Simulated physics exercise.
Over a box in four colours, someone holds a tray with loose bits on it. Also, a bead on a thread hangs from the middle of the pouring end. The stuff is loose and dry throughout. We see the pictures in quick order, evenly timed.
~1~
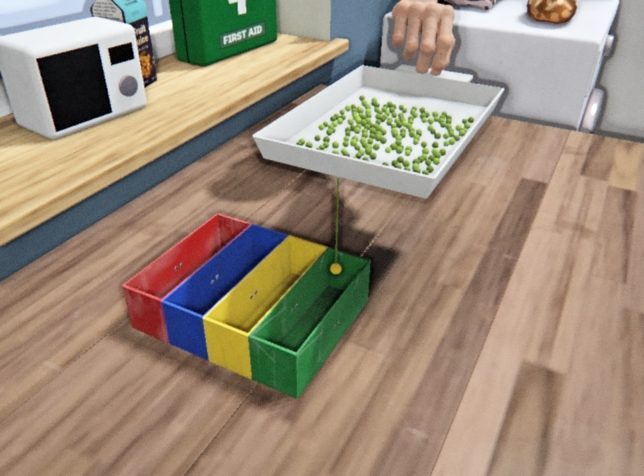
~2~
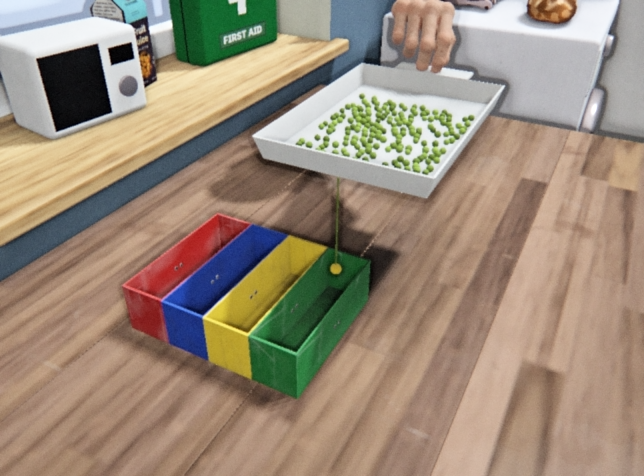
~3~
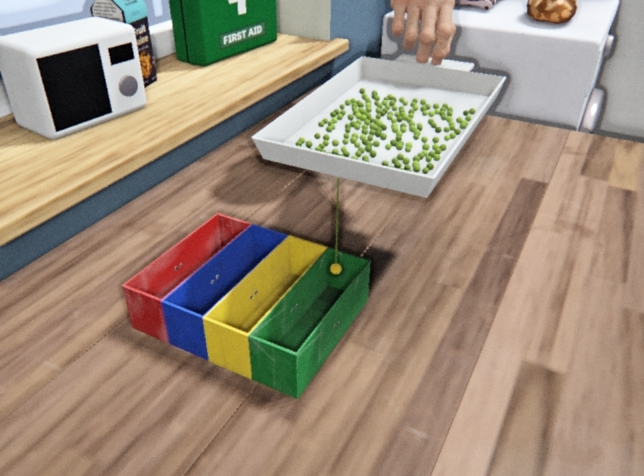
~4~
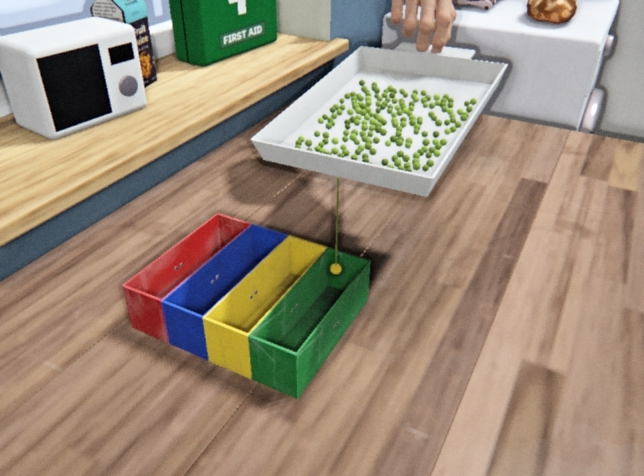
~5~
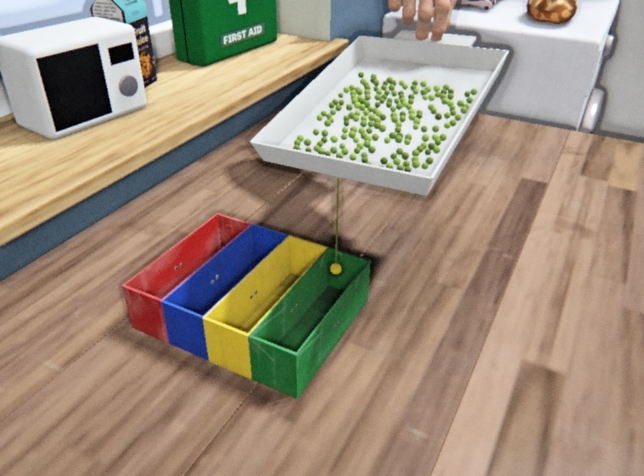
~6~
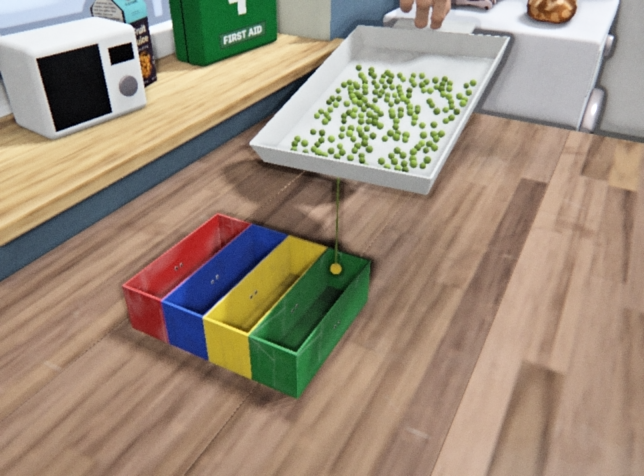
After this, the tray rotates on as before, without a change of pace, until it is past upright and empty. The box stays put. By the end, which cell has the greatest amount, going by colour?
By colour, yellow has the most.
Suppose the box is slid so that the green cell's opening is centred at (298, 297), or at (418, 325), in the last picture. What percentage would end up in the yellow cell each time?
Near 50 % and 0 %.
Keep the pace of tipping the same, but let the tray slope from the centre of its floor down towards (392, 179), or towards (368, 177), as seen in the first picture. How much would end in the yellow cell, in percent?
You'd see roughly 0 per cent the first time and 0 per cent the second.
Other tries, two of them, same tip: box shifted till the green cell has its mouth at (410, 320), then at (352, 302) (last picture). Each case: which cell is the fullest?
In order: That red cell, blue.
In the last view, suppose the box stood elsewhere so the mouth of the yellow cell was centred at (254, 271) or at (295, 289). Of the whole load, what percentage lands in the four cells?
First case 80 in a hundred, second case 100 in a hundred.
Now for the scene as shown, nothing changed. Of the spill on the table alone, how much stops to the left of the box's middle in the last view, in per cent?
About 20 %.
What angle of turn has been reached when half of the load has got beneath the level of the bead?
About 95° of tilt.
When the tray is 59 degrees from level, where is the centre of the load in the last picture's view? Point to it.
The middle of the load sits near (323, 150).
Soon, tray tipped steeply; nearly all on the tray; a stray few in the blue cell.
A while on, tray tipped right over; a small part on the tray; about a third in the yellow cell; about a quarter in the green cell; a small part in the blue cell; about a quarter falling or outside the box.
Towards the end, tray tipped past a quarter turn; about half in the yellow cell; about a quarter in the green cell; about a quarter in the blue cell; a stray few in the red cell; a small part falling or outside the box.
Finally, tray tipped past a quarter turn; about half in the yellow cell; about a quarter in the green cell; about a quarter in the blue cell; a stray few in the red cell; a small part outside the box.
